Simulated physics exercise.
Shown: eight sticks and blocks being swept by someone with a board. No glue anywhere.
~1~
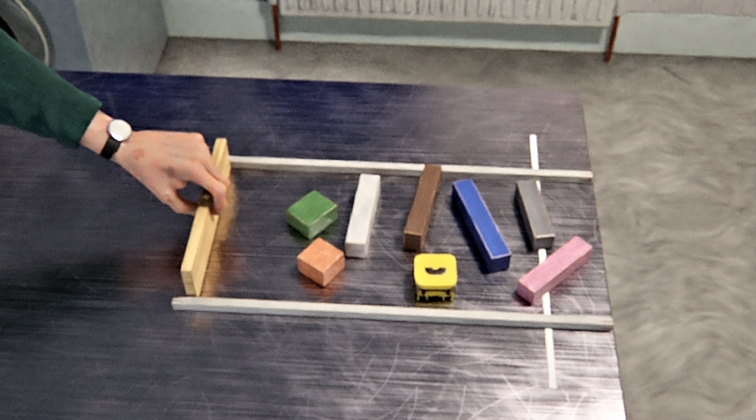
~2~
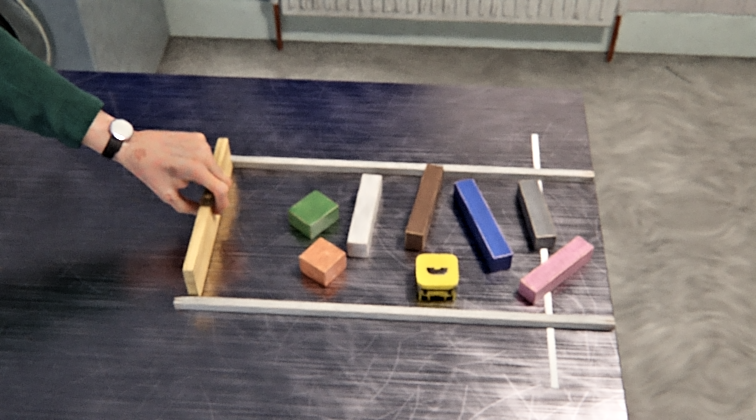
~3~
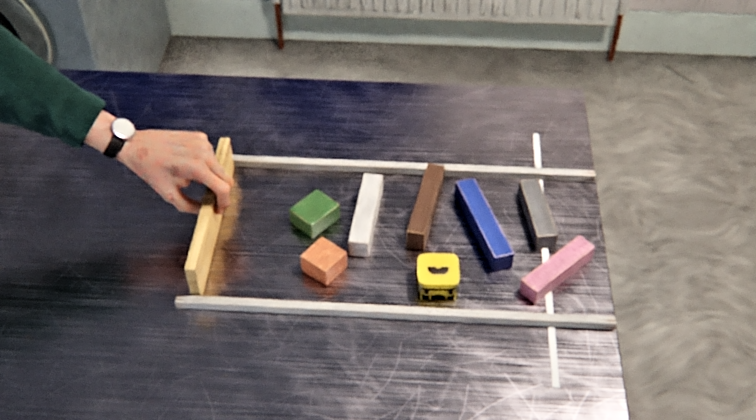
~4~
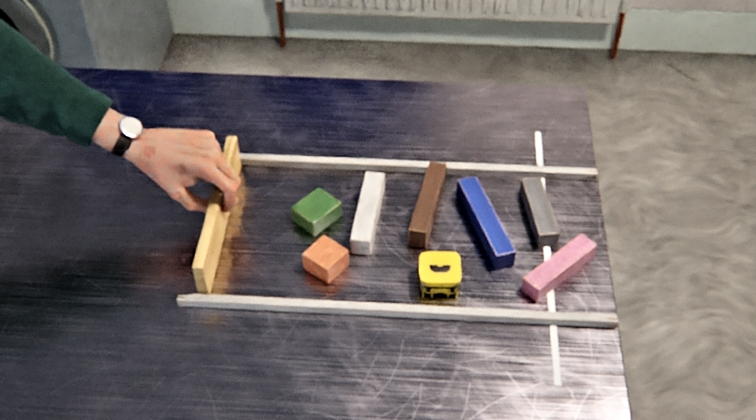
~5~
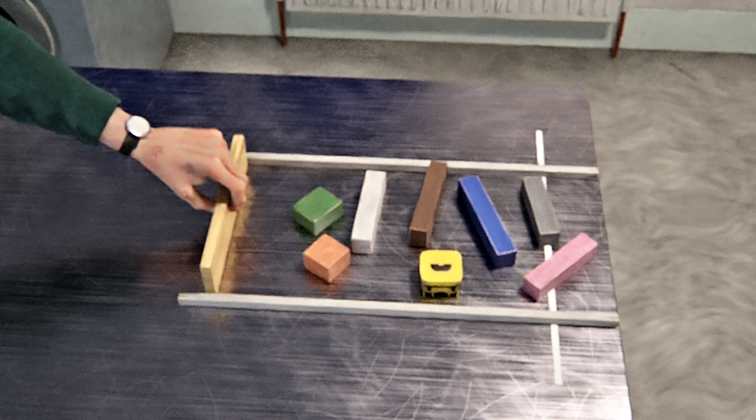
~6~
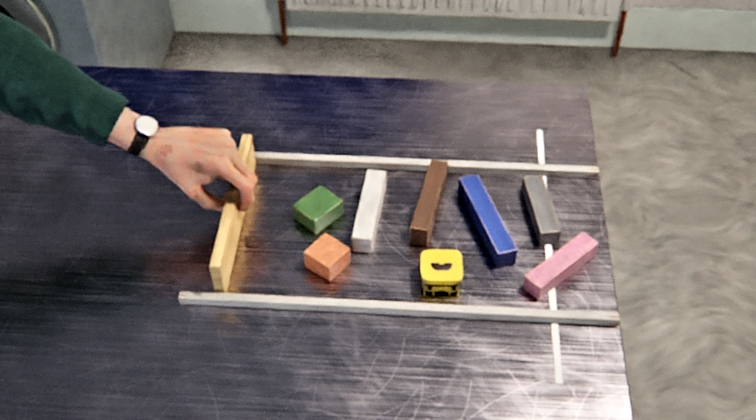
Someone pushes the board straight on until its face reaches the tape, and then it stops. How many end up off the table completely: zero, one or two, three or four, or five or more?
Expect a modest handful, three or four, to go down.
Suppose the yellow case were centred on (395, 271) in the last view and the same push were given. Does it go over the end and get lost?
It does not fall.
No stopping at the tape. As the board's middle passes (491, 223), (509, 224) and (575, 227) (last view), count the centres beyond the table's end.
Per position: 0 / 1 / 5.
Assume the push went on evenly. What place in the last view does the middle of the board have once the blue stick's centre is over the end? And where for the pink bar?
First one: Around (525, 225). Other one: Around (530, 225).
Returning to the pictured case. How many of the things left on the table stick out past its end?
The count would be 0.
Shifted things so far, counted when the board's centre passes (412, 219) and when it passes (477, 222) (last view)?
Counts: 6 and 8.
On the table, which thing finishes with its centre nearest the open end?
The white bar finishes closest.
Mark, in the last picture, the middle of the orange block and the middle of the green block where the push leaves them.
Reading them off: First (568, 259); then (563, 212).
Soon after, none off yet; pink bar at rest near (561, 265); grey bar at rest near (541, 209); blue stick at rest near (487, 219).
Then, none off yet; pink bar at rest near (561, 265); grey bar moving near (548, 210); blue stick moved a little near (527, 220).
By the end, the number that fall off is three or four; fallen, brown bar, blue stick, grey bar and pink bar.
